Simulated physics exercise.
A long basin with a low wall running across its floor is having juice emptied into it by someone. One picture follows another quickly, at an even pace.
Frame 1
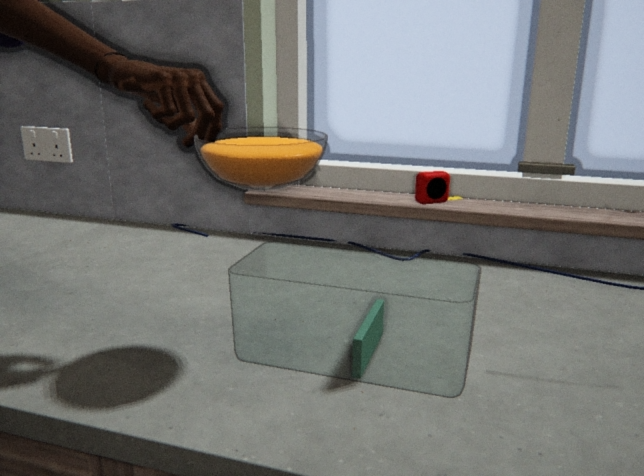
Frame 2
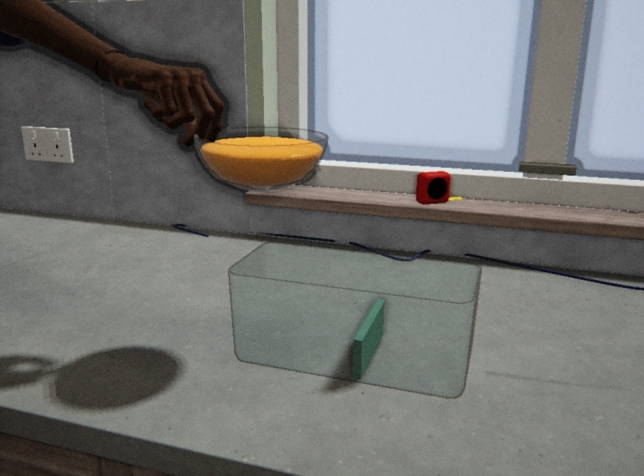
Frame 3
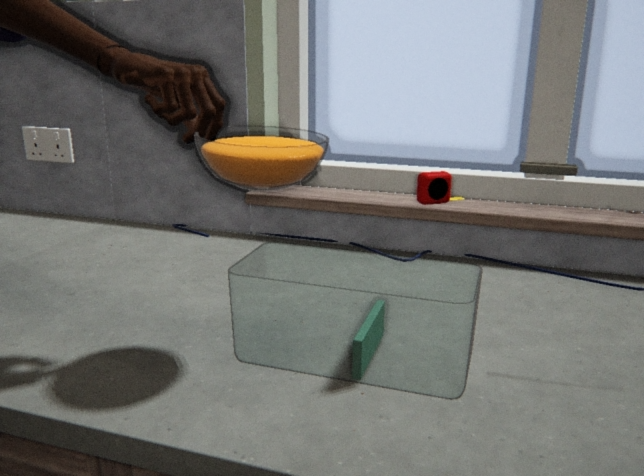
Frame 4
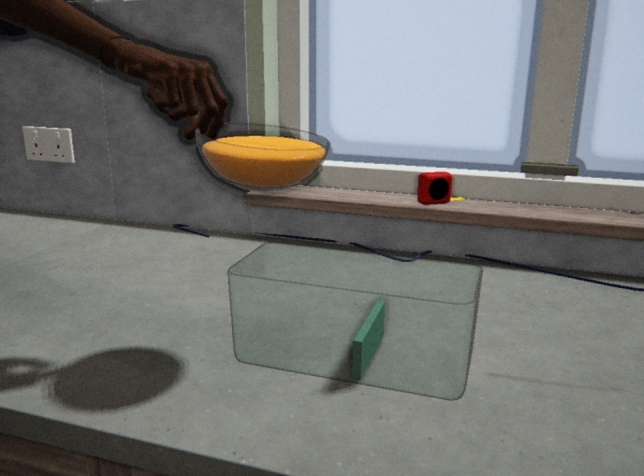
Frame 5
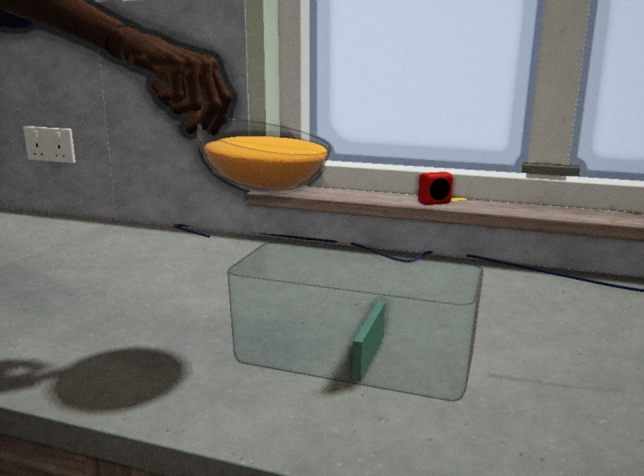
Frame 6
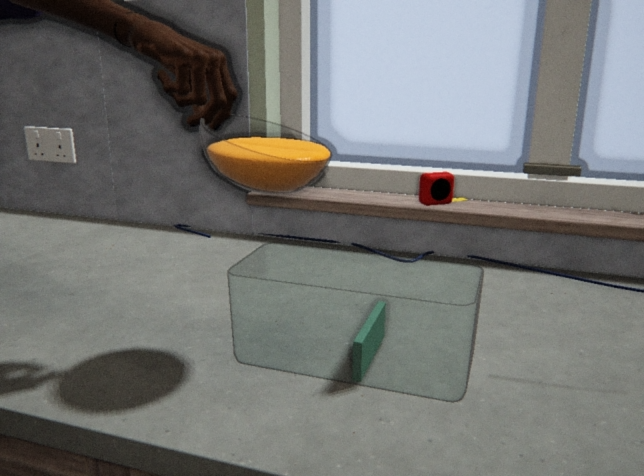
A hand slowly tilts a clear bowl of orange juice rightward above a long basin.
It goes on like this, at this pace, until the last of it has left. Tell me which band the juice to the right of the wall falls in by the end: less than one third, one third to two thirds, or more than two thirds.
It falls in the one third to two thirds band.
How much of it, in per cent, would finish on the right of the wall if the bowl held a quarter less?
30 %.
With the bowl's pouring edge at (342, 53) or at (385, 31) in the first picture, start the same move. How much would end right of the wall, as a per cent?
First some 80, then 80 per cent.
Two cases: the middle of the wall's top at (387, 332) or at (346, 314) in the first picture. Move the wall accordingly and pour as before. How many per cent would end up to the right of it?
I'd expect near 15 percent the first time and near 75 percent the next.
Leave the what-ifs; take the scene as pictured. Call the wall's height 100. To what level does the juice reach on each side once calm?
30 per cent left, 40 per cent right.
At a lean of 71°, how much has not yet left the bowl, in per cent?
I'd reckon near 25 percent is still held at that tilt.
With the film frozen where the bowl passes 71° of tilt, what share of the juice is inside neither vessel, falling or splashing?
Share in flight: Approx. 35 %.
A moment on, the bowl is tipped part way and 23 per cent is still to pour, 15 is left of the wall and 29 right of it.
Next, the bowl is tipped right over and 0 per cent is still to pour, 53 is left of the wall and 46 right of it.
Then the bowl is tipped right over and 0 per cent is still to pour, 53 is left of the wall and 46 right of it.
Later the bowl is tipped right over and 0 per cent is still to pour, 53 is left of the wall and 46 right of it.
In the end 53 per cent lies left of the wall, 46 right of it and 1 outside.
